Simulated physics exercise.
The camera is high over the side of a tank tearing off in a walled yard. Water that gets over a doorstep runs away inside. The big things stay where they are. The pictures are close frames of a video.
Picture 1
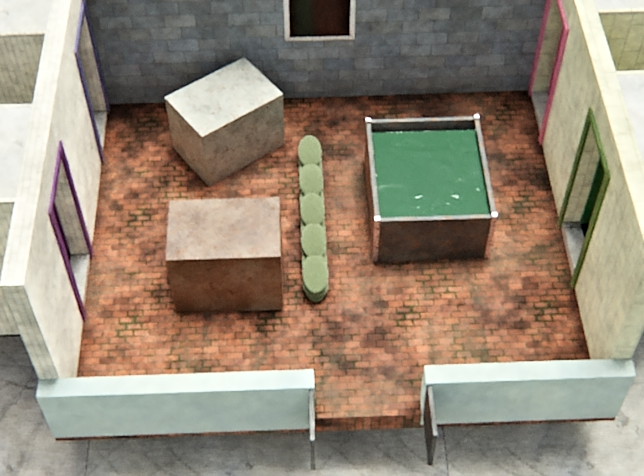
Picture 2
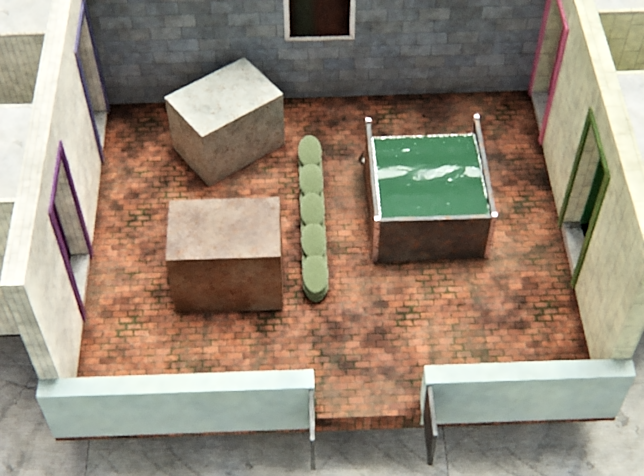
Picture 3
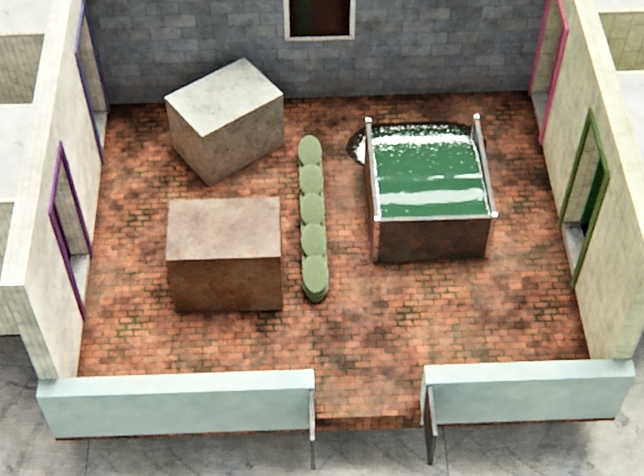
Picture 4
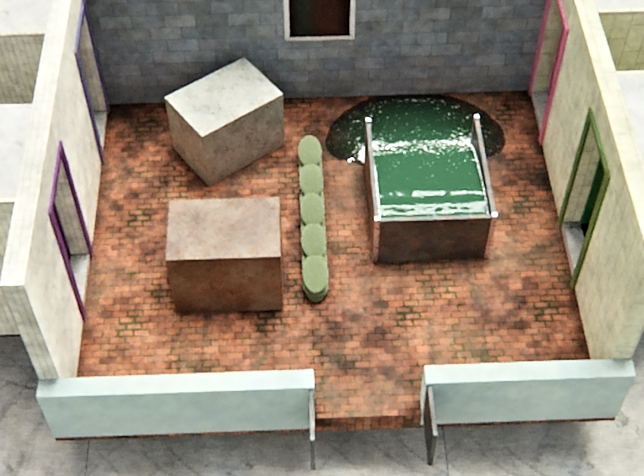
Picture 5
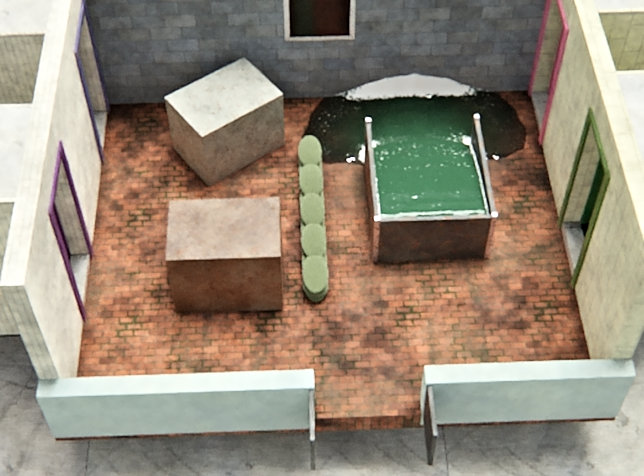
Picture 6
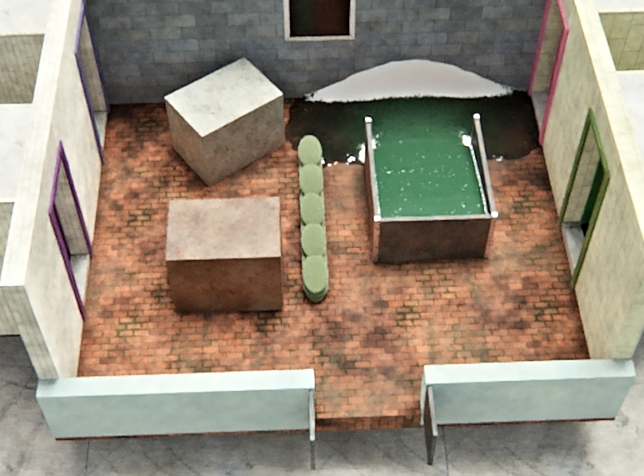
Green water in a walled yard's open-topped tank sloshed as the far side gave way, then poured out behind it, spreading darkly across the bricks to both sides and washing against the grey back wall.
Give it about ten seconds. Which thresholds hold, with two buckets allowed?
In the end: The purple door stays under that; the blue door takes more than that; the green door stays under that; the pink door takes more than that.
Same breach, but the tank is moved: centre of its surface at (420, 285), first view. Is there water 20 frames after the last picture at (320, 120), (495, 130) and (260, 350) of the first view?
In that order: Wet, covered, dry.
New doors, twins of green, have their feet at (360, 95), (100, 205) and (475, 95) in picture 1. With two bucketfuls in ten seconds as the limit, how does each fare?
As listed: Floods, is under, goes over.
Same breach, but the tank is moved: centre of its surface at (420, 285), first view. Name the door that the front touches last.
The door marked purple.
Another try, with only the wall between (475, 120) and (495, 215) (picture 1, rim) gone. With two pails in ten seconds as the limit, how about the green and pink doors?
In short: The green door goes over, the pink door is over.
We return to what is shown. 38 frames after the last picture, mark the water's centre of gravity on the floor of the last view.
Close to (372, 210).
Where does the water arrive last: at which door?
That is the purple one.
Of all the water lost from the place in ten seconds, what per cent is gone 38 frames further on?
Near 75 in a hundred.
A moment on, water covers 20 % of the floor; the purple door not reached, the blue door not reached, the green door not reached, the pink door over two buckets in.
Next, water covers 30 % of the floor; the purple door not reached, the blue door under two buckets in, the green door not reached, the pink door far over two buckets in.
Then, water covers 55 % of the floor; the purple door not reached, the blue door over two buckets in, the green door wet at the sill, nothing in, the pink door far over two buckets in.
Later, water covers 80 % of the floor; the purple door wet at the sill, nothing in, the blue door over two buckets in, the green door wet at the sill, nothing in, the pink door far over two buckets in.
In the end, water covers 90 % of the floor; the purple door wet at the sill, nothing in, the blue door over two buckets in, the green door wet at the sill, nothing in, the pink door far over two buckets in.
